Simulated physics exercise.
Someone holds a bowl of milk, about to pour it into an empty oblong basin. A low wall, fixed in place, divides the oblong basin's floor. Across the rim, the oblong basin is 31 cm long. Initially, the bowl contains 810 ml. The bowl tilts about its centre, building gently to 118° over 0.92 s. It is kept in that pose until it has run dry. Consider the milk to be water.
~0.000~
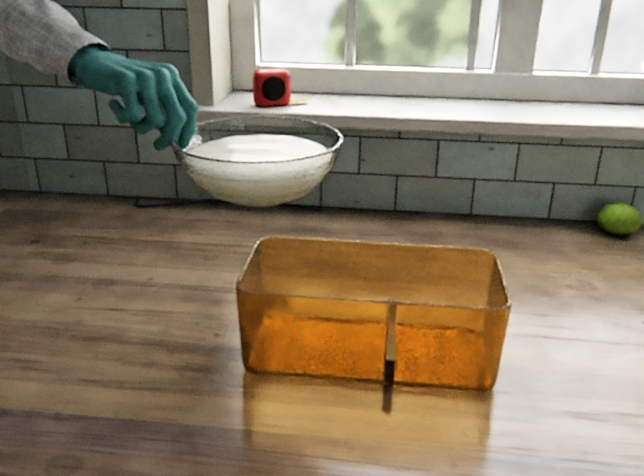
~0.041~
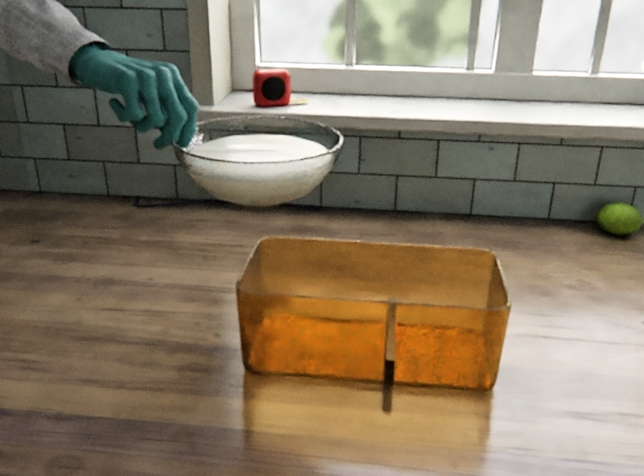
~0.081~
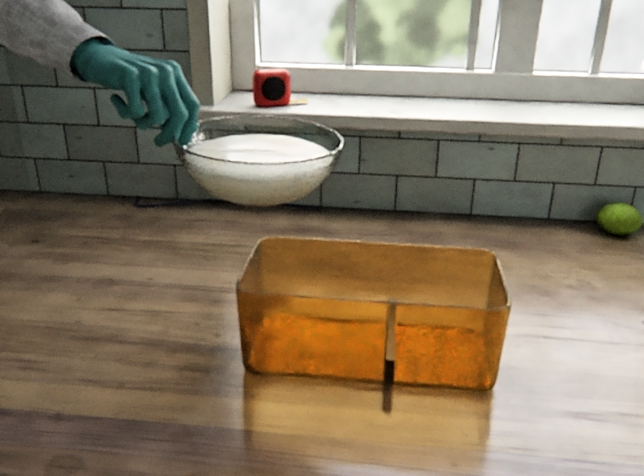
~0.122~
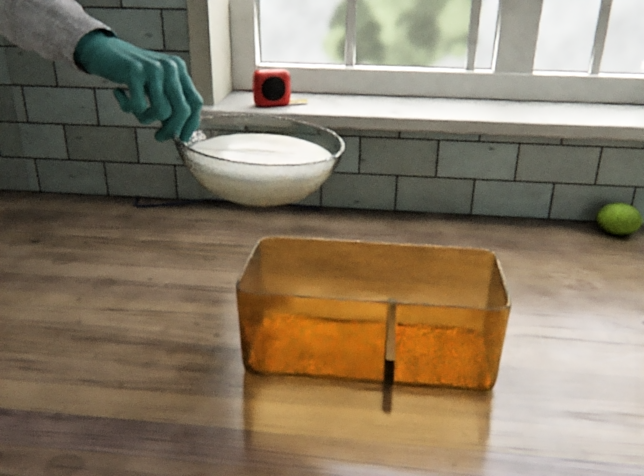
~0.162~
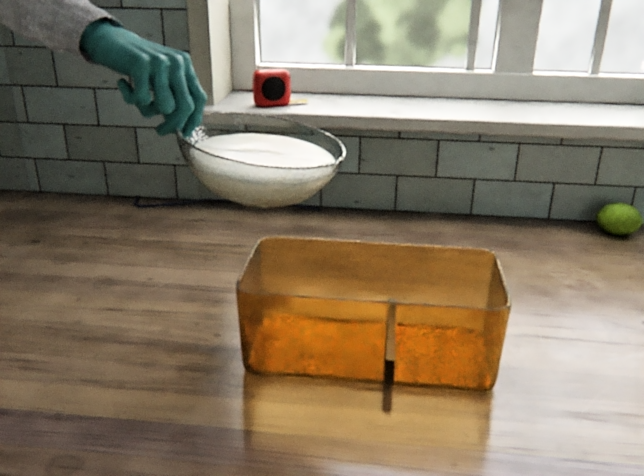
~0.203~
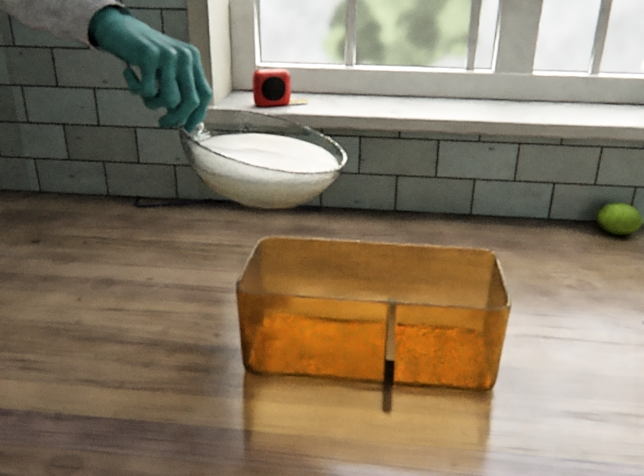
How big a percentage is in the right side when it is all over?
Roughly 30 per cent is in the right side.
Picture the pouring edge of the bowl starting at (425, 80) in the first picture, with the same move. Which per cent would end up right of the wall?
55 %.
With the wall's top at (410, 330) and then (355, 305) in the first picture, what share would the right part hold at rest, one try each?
I'd put it at about 25 per cent for the first and about 65 per cent for the second.
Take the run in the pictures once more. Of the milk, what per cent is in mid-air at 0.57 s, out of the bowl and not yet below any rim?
Close to 38 per cent, I'd say.
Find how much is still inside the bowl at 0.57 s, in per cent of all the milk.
16 %.
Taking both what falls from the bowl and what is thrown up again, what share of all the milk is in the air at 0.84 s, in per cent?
I'd say some 5 per cent is in the air.
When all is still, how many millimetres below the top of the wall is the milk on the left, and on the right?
For the left, around 12 mm; for the right, around 18 mm.
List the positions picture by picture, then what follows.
The first picture shows tilt 0°; pouring edge (341, 143); surface from (187, 150) to (334, 156); the oblong basin's rim runs from (248, 263) to (503, 279); the wall's top is at (391, 328).
The second picture shows tilt 1°; pouring edge (342, 143); surface from (188, 149) to (334, 157).
The third picture shows tilt 2°; pouring edge (342, 146); surface from (188, 149) to (334, 158).
The fourth picture shows tilt 5°; pouring edge (343, 150); surface from (189, 147) to (335, 160).
The fifth picture shows tilt 9°; pouring edge (344, 155); surface from (191, 145) to (336, 162).
The sixth picture shows tilt 14°; pouring edge (345, 163); surface from (194, 144) to (340, 164).
By 0.57 s the tilt is 80° and 16 per cent is still to pour, 30 is left of the wall and 15 right of it.
By 0.84 s the tilt is 116° and 0 per cent is still to pour, 67 is left of the wall and 28 right of it.
By 1.12 s the tilt is 118° and 0 per cent is still to pour, 67 is left of the wall and 30 right of it.
By 1.42 s the tilt is 118° and 0 per cent is still to pour, 67 is left of the wall and 30 right of it.
At rest 67 per cent lies left of the wall, 30 right of it and 3 outside.
